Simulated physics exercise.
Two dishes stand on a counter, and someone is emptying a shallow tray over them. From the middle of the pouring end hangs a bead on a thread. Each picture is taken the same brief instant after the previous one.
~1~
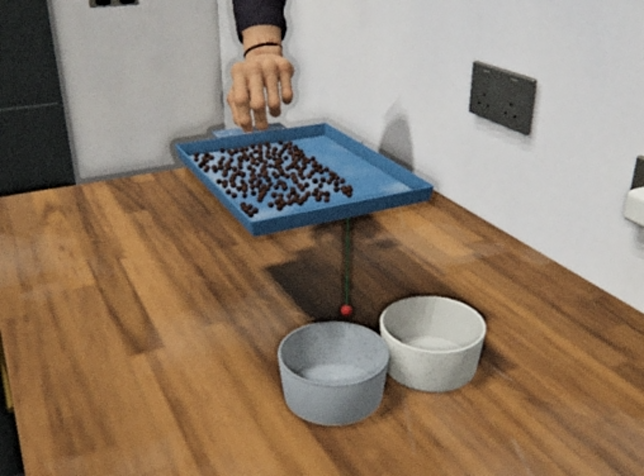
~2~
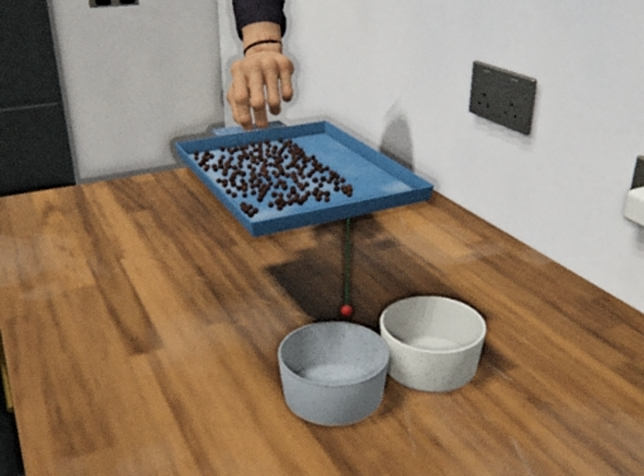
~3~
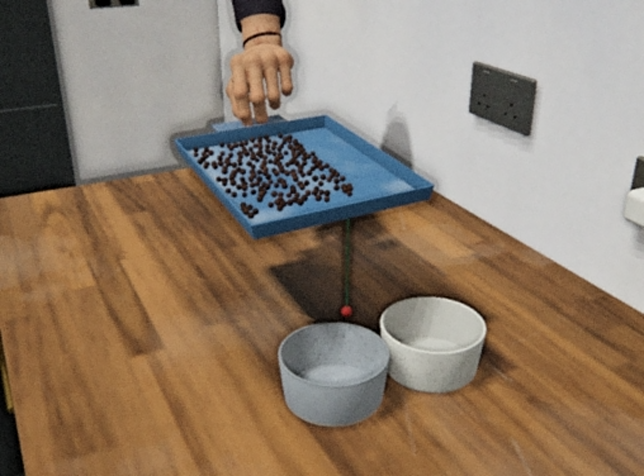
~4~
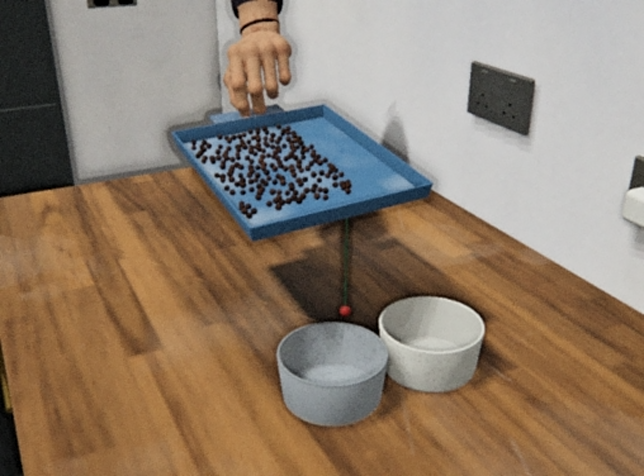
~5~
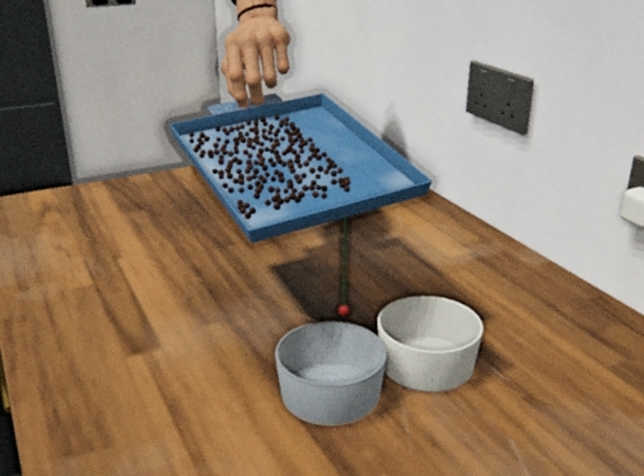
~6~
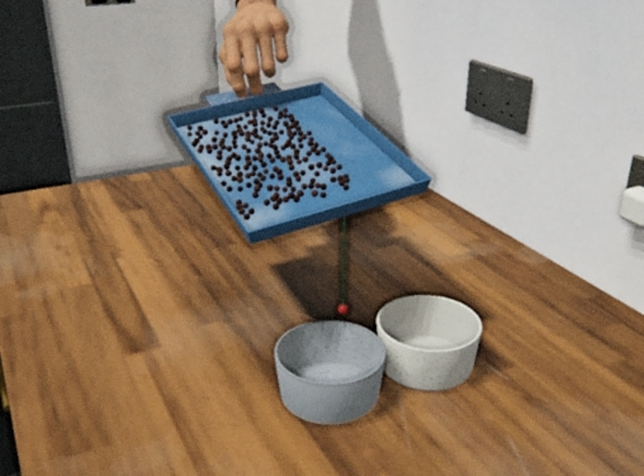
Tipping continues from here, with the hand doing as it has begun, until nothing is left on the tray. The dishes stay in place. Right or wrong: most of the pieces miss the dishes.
Right.
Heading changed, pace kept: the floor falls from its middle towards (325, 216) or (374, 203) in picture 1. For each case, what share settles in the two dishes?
I'd say some 70 in a hundred at first, then 100 in a hundred.
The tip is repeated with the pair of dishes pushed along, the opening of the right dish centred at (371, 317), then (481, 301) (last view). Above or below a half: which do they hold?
Held in all, by try: A larger portion, then a smaller portion.
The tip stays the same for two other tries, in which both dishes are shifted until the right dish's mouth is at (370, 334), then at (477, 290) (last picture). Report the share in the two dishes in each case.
About 100 per cent, then about 0 per cent.
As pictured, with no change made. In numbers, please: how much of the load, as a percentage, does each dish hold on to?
Estimate - left dish 20 percent, right dish 0 percent.
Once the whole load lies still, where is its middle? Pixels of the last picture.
Centre at rest: Close to (259, 411).
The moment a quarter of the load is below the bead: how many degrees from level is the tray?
The tilt then is about 95°.
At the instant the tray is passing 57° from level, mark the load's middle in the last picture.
The middle of the pieces shows up near (265, 209).
Soon after the last picture, tray tipped steeply; nearly all on the tray; a stray few outside both; a stray few in the air.
A little later, tray tipped right over; about a third on the tray; a small part in the left dish; about a quarter outside both; about a third in the air.
Later still, tray tipped past a quarter turn; about a quarter in the left dish; most outside both.
At rest, tray tipped past a quarter turn; about a quarter in the left dish; none in the right dish; most outside both.
